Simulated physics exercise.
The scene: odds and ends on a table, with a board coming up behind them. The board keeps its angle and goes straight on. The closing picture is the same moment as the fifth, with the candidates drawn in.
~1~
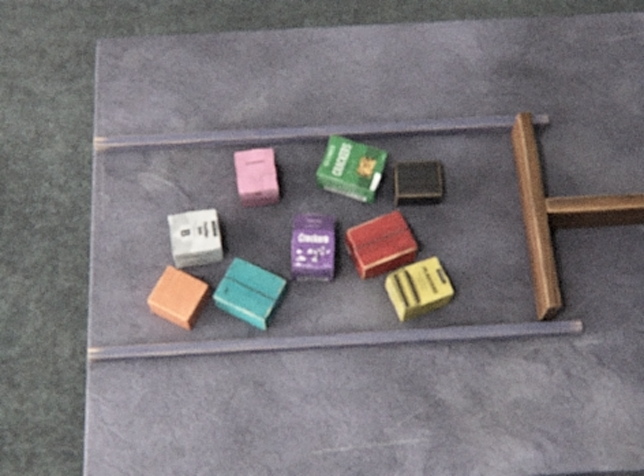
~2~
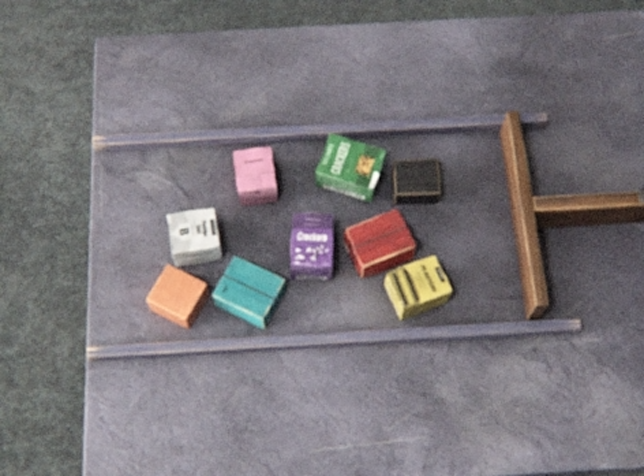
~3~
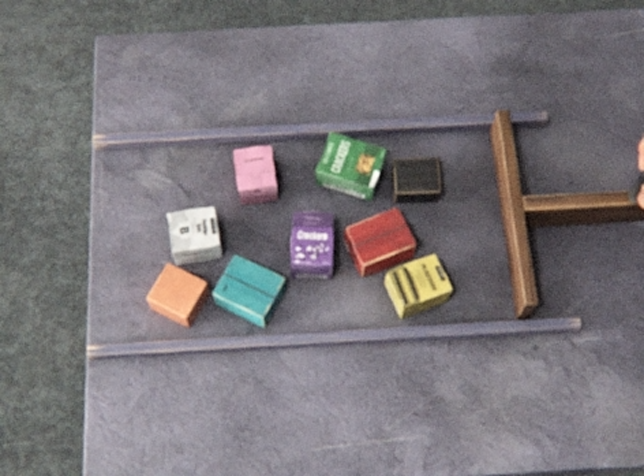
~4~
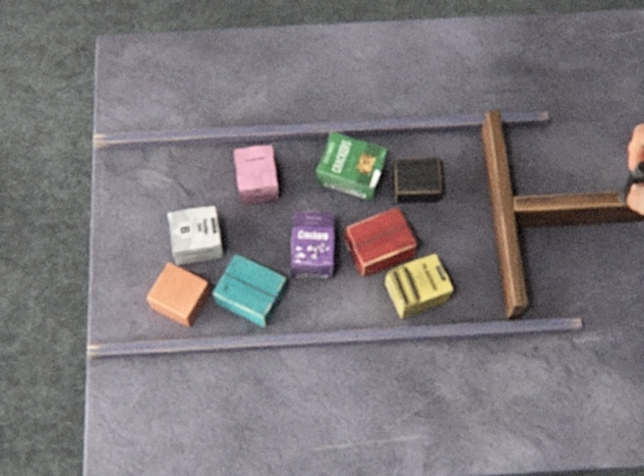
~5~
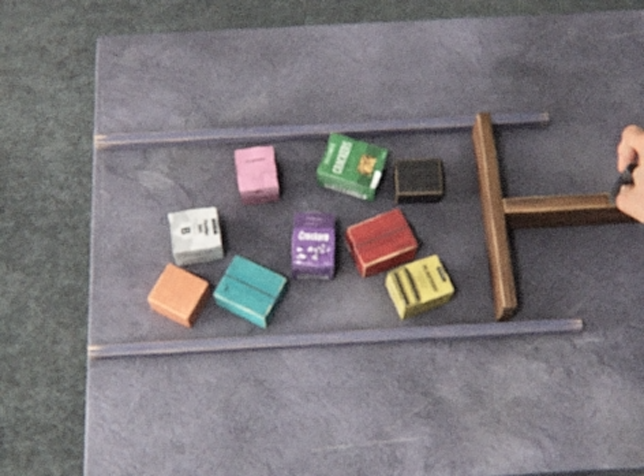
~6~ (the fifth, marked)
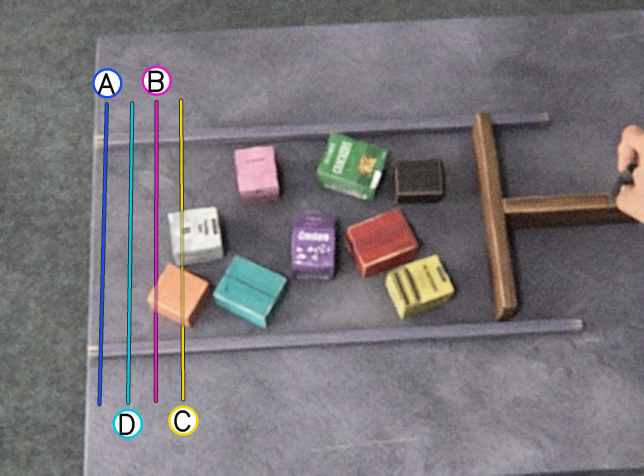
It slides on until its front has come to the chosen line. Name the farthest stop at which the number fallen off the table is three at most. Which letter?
The farthest such stop is C.
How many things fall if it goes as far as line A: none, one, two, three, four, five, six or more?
Six or more.
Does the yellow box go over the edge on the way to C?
No.
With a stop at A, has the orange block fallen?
Yes.
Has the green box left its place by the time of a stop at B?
Yes.
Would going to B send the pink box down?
Yes.
On the marked copy, A at (103, 245); B at (156, 243); C at (182, 241); D at (130, 244).
With C. Early on, board (385, 211); pink box (245, 179); green box (295, 171).
Further on, board (271, 217); orange block (127, 309); pink box (136, 195).
At the end, board (183, 222); white packet over the edge; pink box over the edge; three fallen.
As for the rest, A drops nine; B drops six; D drops six.
